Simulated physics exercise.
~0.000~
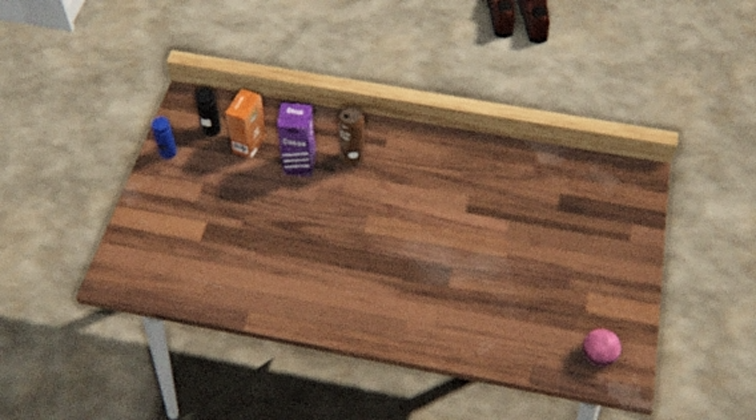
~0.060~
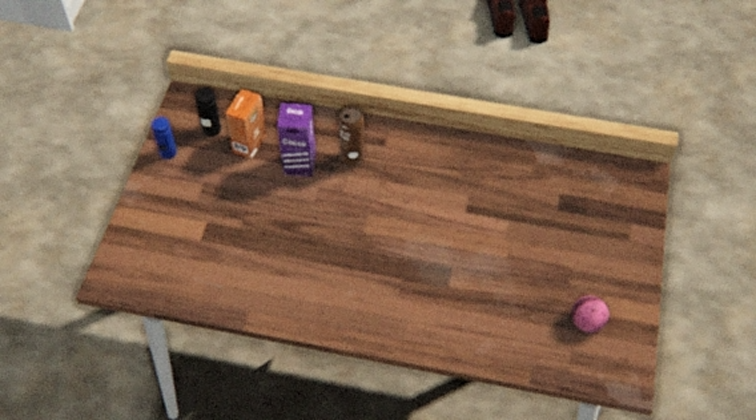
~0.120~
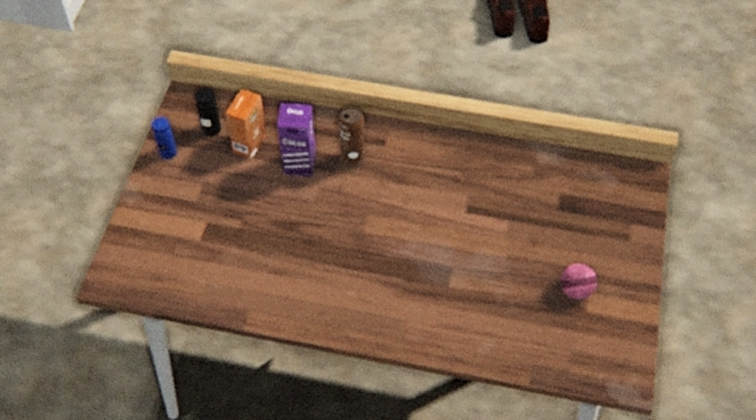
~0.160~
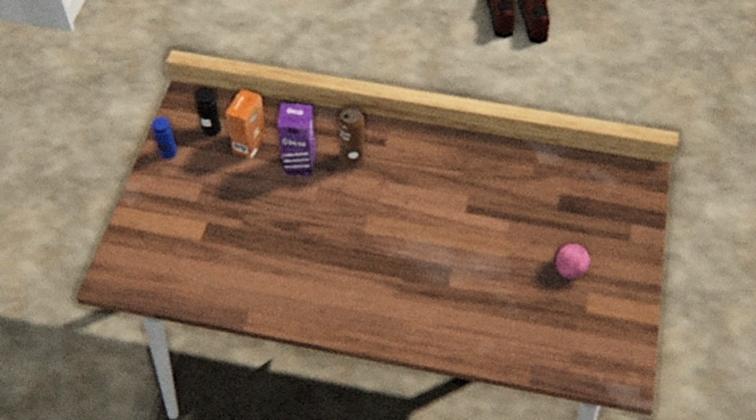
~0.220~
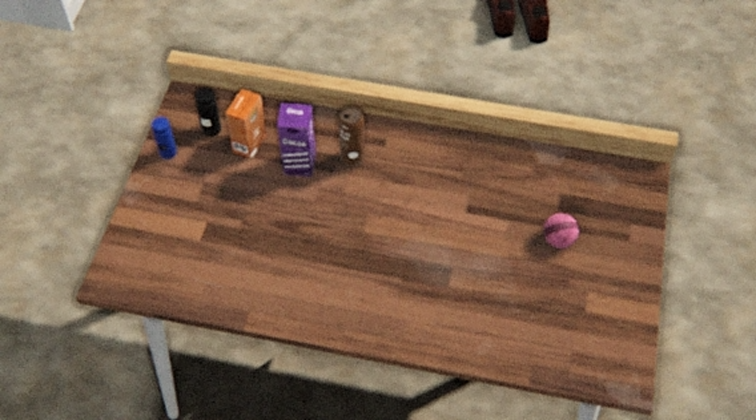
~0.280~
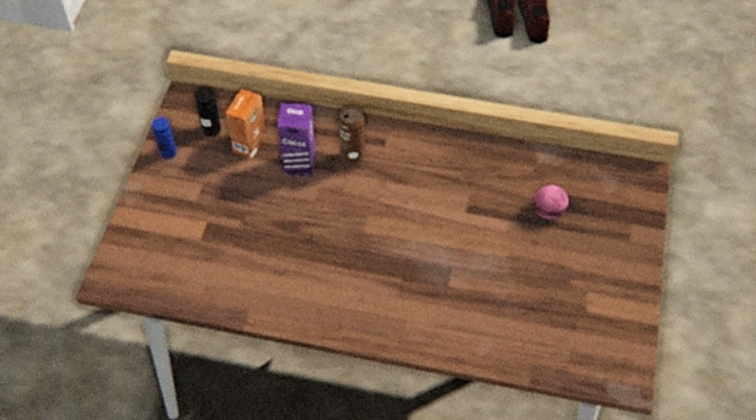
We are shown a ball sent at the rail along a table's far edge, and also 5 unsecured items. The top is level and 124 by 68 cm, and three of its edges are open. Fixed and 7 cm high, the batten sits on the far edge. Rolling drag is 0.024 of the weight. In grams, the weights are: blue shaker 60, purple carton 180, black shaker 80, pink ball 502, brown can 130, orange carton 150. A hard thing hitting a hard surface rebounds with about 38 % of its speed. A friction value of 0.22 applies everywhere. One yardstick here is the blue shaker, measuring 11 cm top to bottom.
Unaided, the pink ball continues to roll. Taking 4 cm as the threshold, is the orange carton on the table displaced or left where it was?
It doesn't travel far.
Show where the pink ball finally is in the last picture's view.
In the end it sits at around (270, 188).
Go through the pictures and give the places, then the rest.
The first picture shows pink ball (602, 348); orange carton (246, 124).
The second picture shows pink ball (590, 314); black shaker (208, 112).
The third picture shows pink ball (578, 282); blue shaker (164, 138).
The fourth picture shows pink ball (571, 261); black shaker (208, 112).
The fifth picture shows pink ball (561, 231); blue shaker (164, 138).
The sixth picture shows pink ball (551, 202); orange carton (246, 124).
By 0.48 s, pink ball near (518, 148).
By 1.08 s, pink ball near (420, 166).
By 1.98 s, pink ball near (317, 181).
When it is over (3.4 s), all 5 within 4 cm of the start. End places, in pixels of the last picture, orange carton near (246, 124).
